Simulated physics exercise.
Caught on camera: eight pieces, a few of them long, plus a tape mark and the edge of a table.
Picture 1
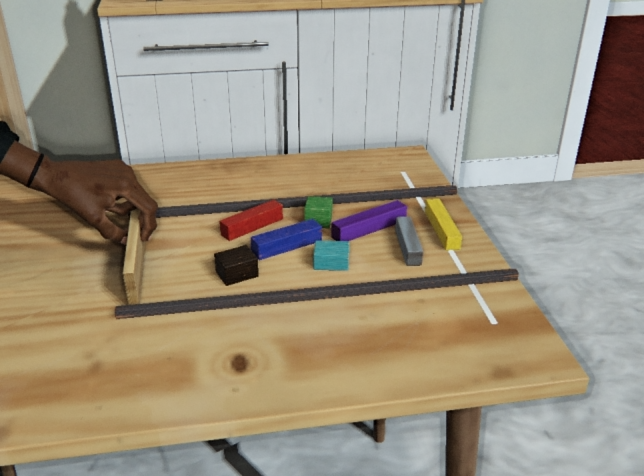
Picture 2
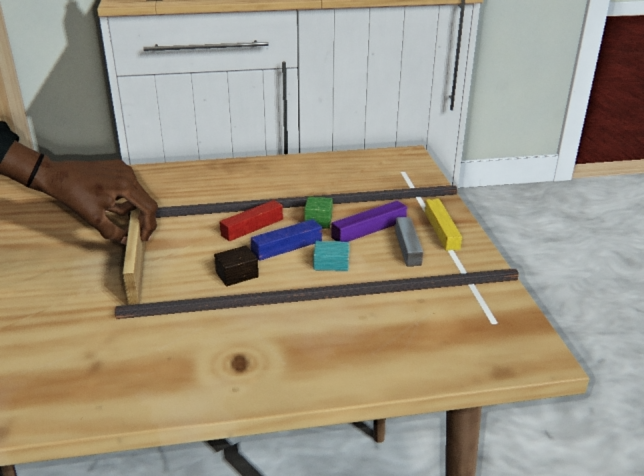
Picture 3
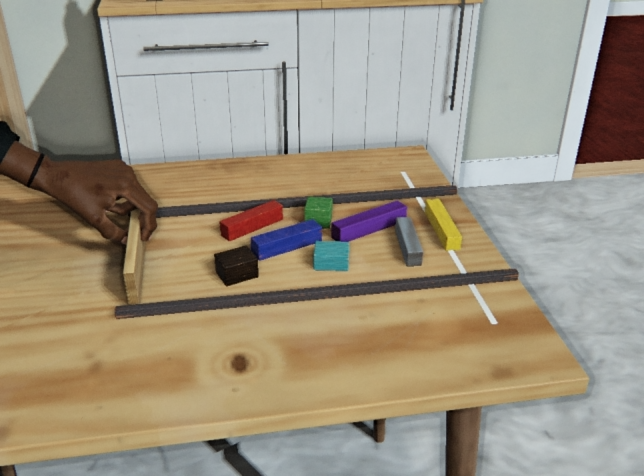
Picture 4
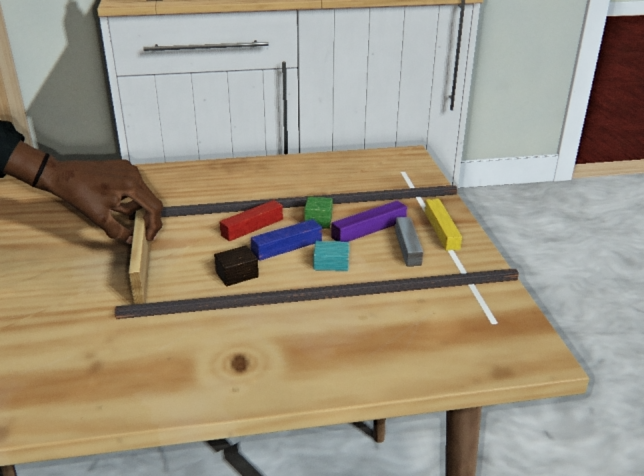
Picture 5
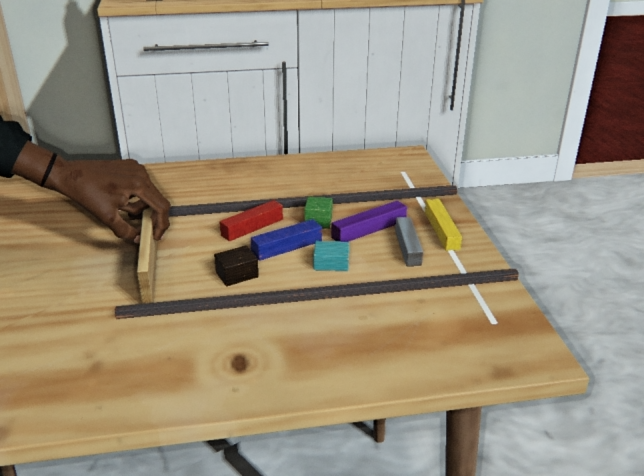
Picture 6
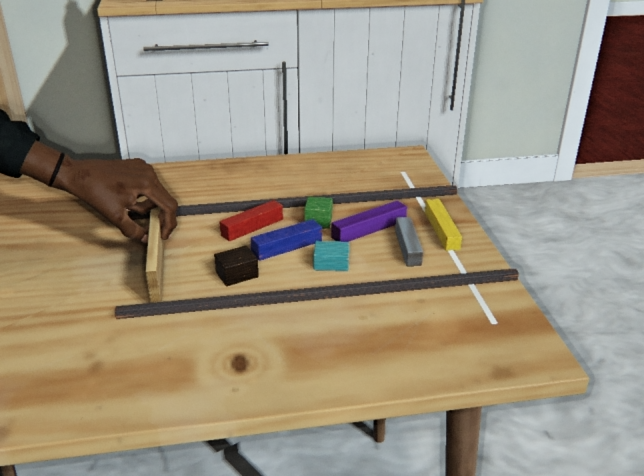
The clip opens on a wooden table where a hand holds an upright board at the left, between two dark rails, with eight coloured pieces and a white line to its right. The hand stays nearly still at first, then slides the board slightly rightward, while the coloured pieces remain in place.
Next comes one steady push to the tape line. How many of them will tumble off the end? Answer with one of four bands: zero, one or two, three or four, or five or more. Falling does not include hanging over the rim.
Three or four.
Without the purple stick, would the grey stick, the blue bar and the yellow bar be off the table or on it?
So the grey stick goes down, the blue bar keeps its place and the yellow bar goes down.
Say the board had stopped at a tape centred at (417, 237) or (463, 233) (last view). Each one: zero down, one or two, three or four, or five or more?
Just one or two; five or over.
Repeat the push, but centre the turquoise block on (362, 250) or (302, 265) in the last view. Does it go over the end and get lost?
In that order: Stays aboard, then slips off.
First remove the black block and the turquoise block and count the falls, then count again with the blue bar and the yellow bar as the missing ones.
Tally per try: 2 / 1.
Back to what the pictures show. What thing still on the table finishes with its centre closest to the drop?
The one out in front is the turquoise block.
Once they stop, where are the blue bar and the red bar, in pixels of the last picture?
Same order as the question: First (470, 225), second (435, 205).
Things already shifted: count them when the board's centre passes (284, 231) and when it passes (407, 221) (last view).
At first I count 6, and then 8.
A little later, none off yet; yellow bar at rest near (442, 224); grey stick at rest near (409, 241); purple stick shifted a little near (388, 219).
When it is over, the number that fall off is three or four; down, purple stick, grey stick and yellow bar.
